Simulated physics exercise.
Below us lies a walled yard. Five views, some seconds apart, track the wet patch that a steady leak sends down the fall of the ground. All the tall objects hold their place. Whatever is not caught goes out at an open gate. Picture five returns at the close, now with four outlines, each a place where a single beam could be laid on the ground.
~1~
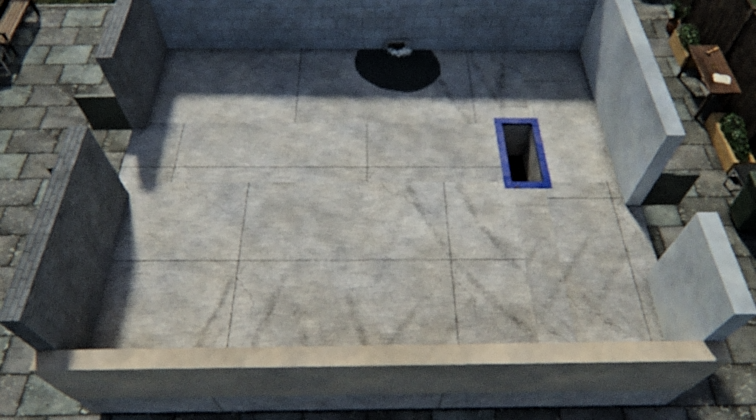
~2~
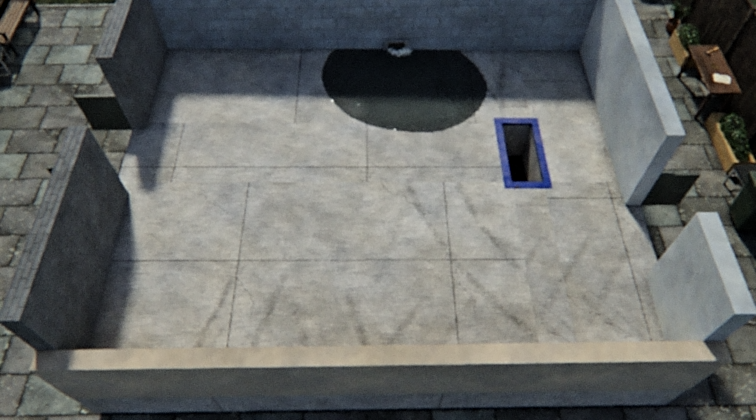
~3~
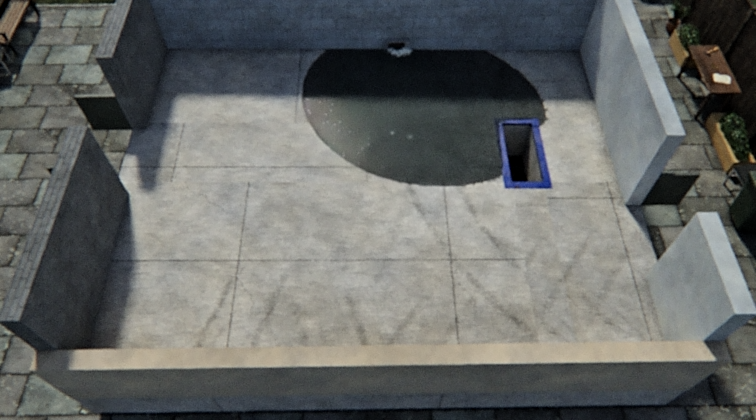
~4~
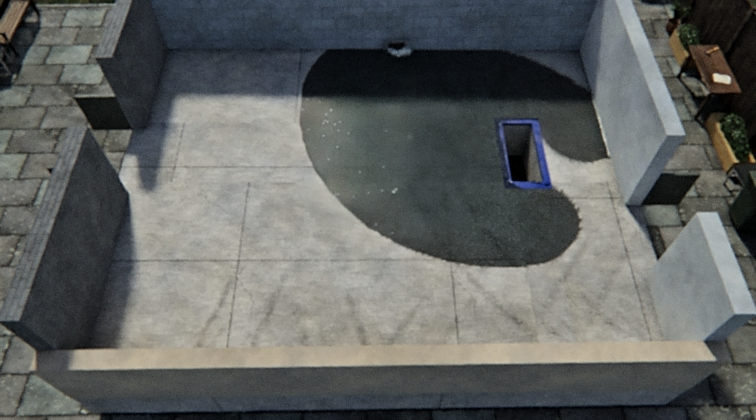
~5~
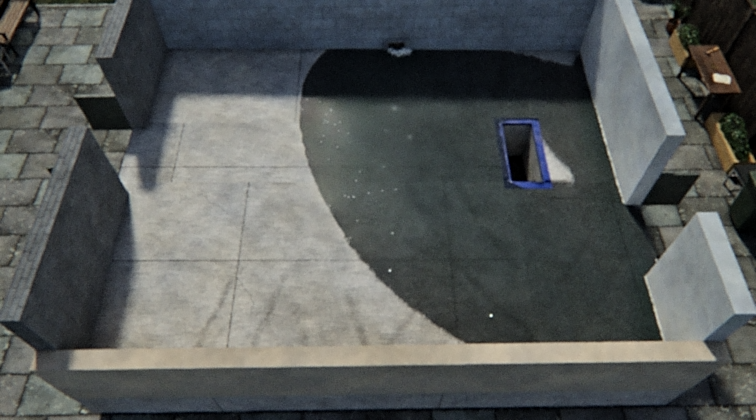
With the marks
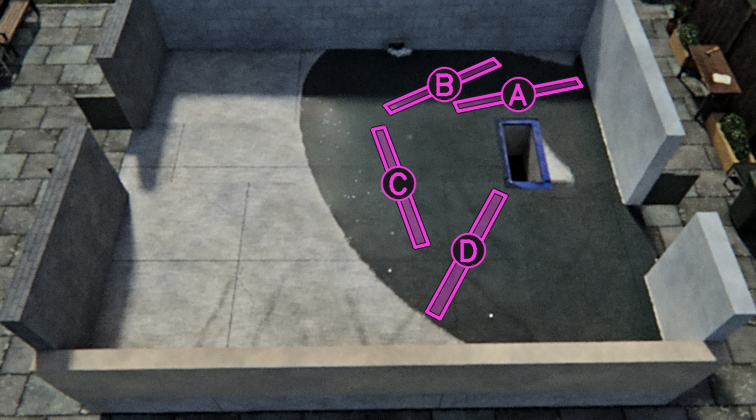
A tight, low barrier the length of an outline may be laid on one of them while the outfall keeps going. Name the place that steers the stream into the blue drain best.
Best: D.
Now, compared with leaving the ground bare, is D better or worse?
Better.
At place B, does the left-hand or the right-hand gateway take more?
More leaves on the right.
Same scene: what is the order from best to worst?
Best to worst: D, C, A, B.
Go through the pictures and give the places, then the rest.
In the first picture, outfall at (396, 45); blue drain at (522, 152); open gate at (635, 239); open gate at (138, 160); front seen at (417, 85), 3 % of the ground wet; blue drain still dry.
In the second picture, front seen at (412, 130), 10 % of the ground wet; blue drain still dry.
In the third picture, front seen at (466, 180), 21 % of the ground wet; blue drain taking water.
In the fourth picture, front seen at (549, 251), 35 % of the ground wet; blue drain taking water.
In the fifth picture, front seen at (646, 316), 50 % of the ground wet; blue drain taking water.
On the marked copy, A from (456, 106) to (579, 82); B from (387, 109) to (496, 62); C from (378, 128) to (421, 245); D from (433, 315) to (499, 193).
For place A, about 18 % of the stream goes into the blue drain, about 78 % out by the gates.
For place B, about 5 % of the stream goes into the blue drain, about 94 % out by the gates.
For place C, about 35 % of the stream goes into the blue drain, about 64 % out by the gates.
For place D, about 49 % of the stream goes into the blue drain, about 50 % out by the gates.
